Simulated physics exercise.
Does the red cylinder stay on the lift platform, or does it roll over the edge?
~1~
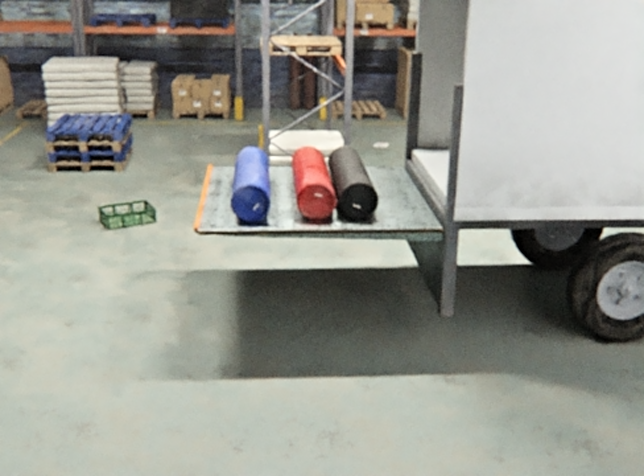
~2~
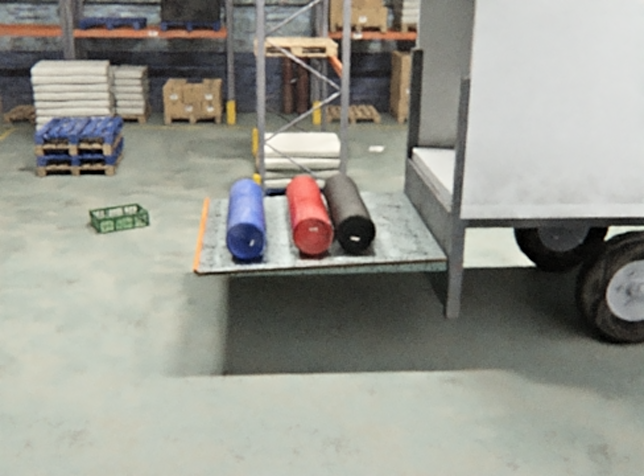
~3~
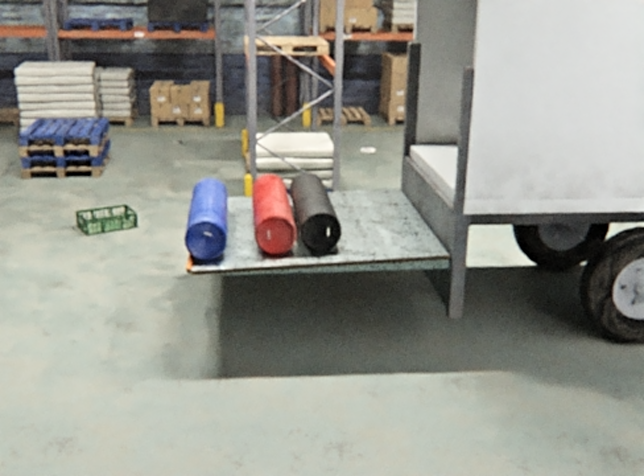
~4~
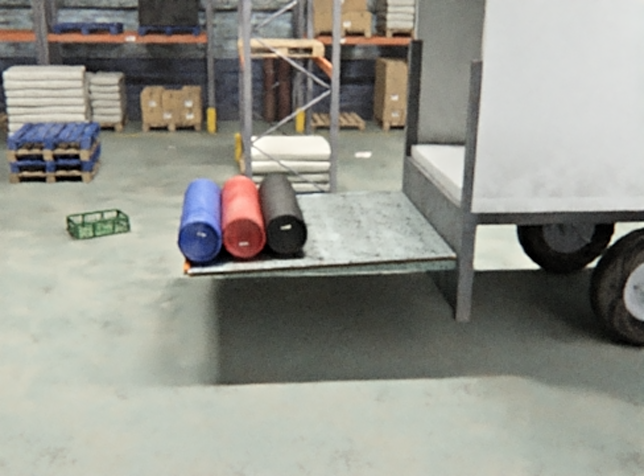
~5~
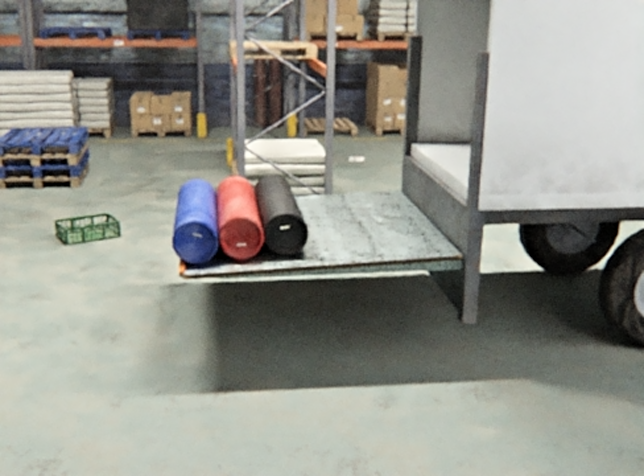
The red cylinder stays on the platform, resting between the blue and black ones near the left edge.
